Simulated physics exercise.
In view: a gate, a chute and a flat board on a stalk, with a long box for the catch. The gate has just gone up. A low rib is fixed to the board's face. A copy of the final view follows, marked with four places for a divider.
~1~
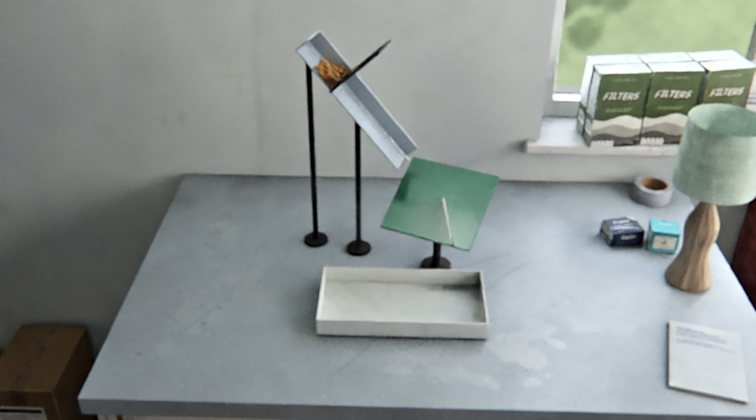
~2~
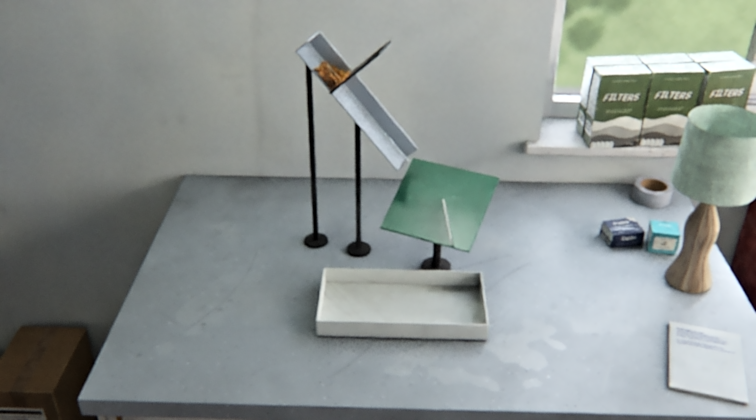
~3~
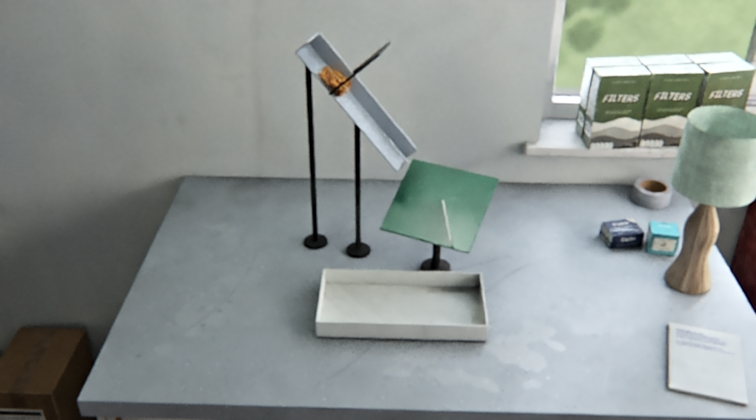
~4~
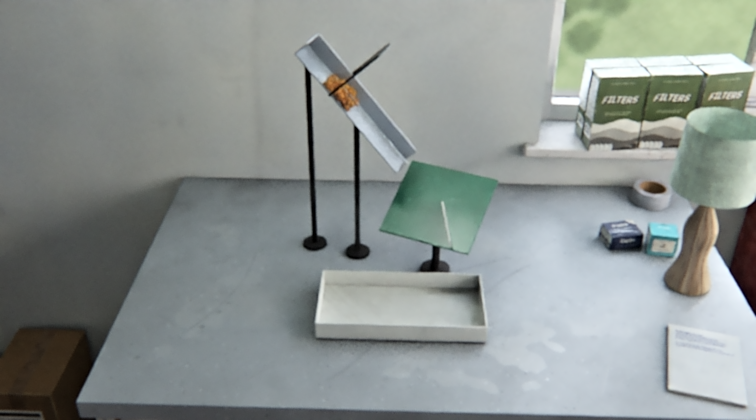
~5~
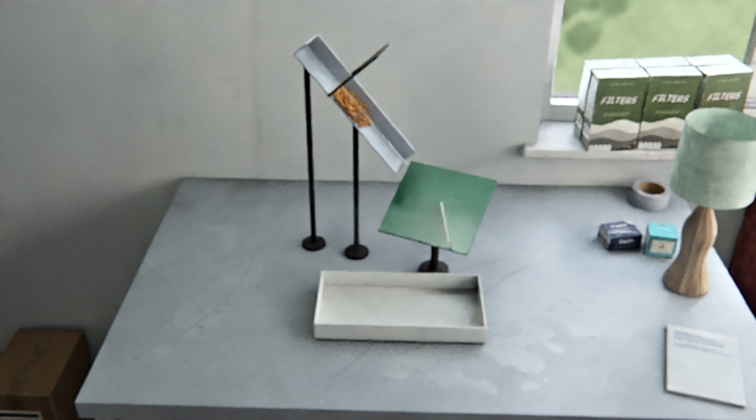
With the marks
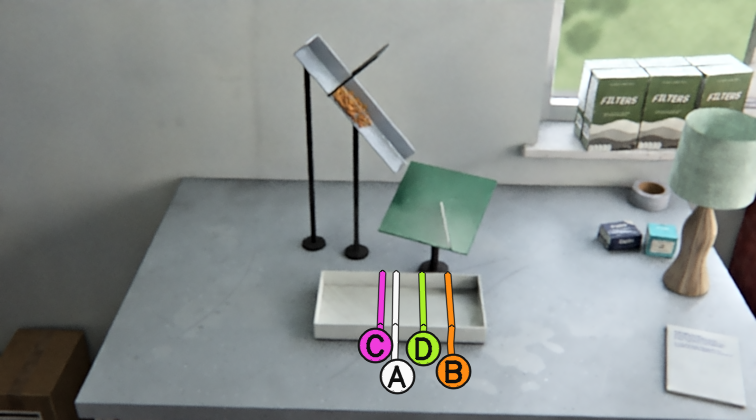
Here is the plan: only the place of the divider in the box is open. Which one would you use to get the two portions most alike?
Use line D.
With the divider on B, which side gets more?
The left side.
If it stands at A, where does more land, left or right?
The right side.
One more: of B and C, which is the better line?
The answer is B.
On the marked copy, line A crosses the front rim at (395, 325); line B crosses the front rim at (451, 327); line C crosses the front rim at (380, 325); line D crosses the front rim at (423, 326).
If A is chosen, of what is caught, a small part on the left of the divider, most on the right.
If B is chosen, of what is caught, most on the left of the divider, about a quarter on the right.
If C is chosen, of what is caught, a stray few on the left of the divider, nearly all on the right.
If D is chosen, of what is caught, about half on the left of the divider, about half on the right.
